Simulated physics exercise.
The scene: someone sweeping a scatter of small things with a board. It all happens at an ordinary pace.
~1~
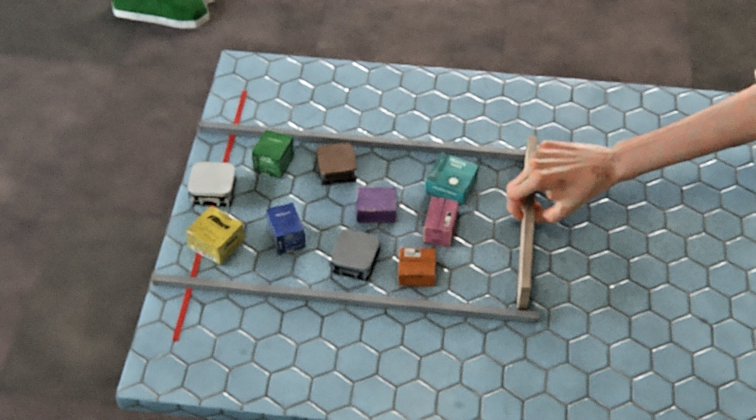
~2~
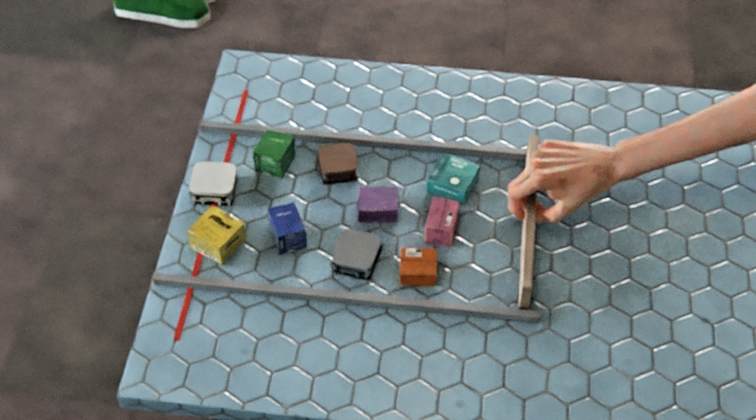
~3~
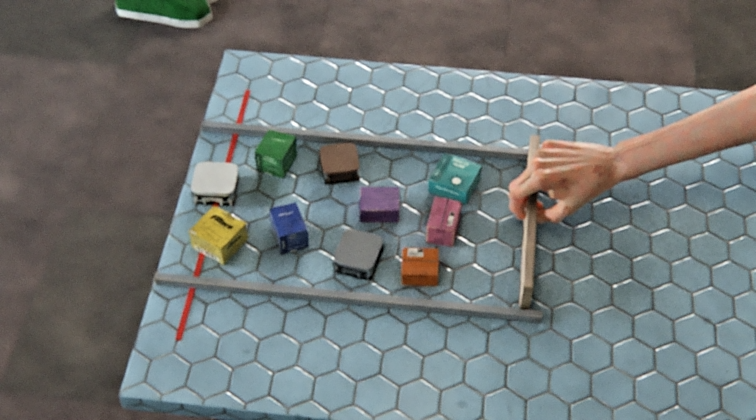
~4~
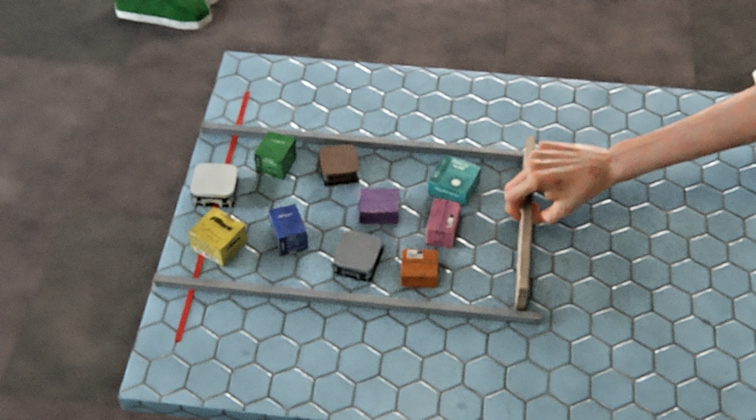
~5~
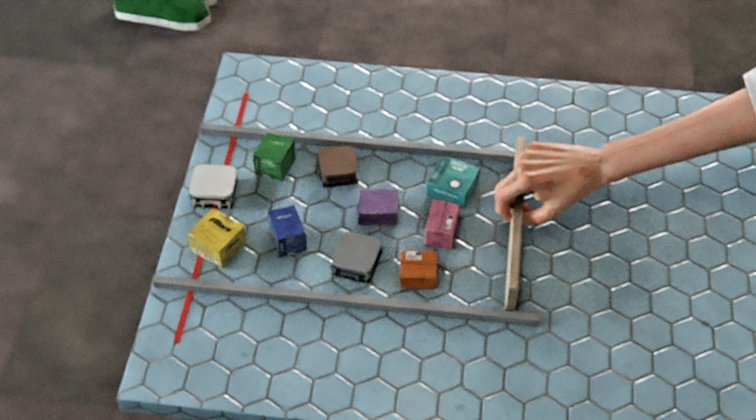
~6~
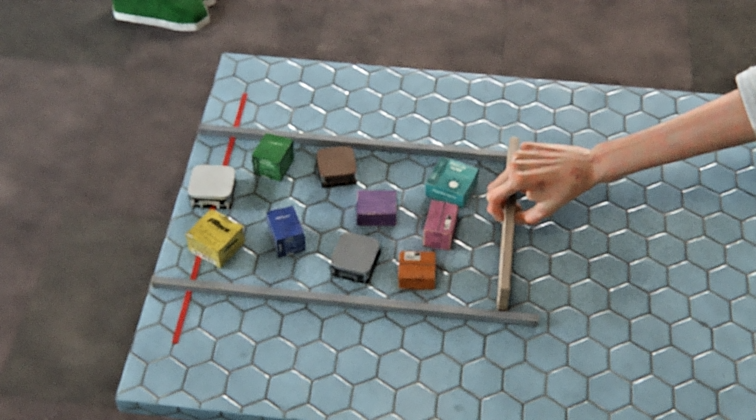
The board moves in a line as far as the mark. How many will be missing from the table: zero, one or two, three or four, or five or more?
The number that fall off is five or more.
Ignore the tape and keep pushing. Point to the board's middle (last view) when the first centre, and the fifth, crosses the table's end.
First at (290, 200), next at (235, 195).
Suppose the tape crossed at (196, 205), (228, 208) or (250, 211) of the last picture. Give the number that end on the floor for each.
Try by try, 7, 5 and 4.
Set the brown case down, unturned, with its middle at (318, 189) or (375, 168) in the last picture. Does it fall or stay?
In turn it is lost; comes down.
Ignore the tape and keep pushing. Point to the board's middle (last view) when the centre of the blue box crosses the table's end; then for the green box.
At (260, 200) for the blue box; at (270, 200) for the green box.
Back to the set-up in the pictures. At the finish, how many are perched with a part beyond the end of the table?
1 of them.
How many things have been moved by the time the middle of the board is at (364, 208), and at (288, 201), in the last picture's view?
First 7, then 10.
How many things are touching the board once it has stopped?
In contact: 3.
Early on, none off yet; white case at rest near (213, 188); yellow box at rest near (216, 238); green box at rest near (273, 157).
A while later, none off yet; white case at rest near (213, 188); yellow box travelled about its own width near (178, 238); green box travelled about its own width near (228, 154).
Finally, the number that fall off is five or more; lost, purple block, grey case, brown case, blue box, green box, yellow box and white case.
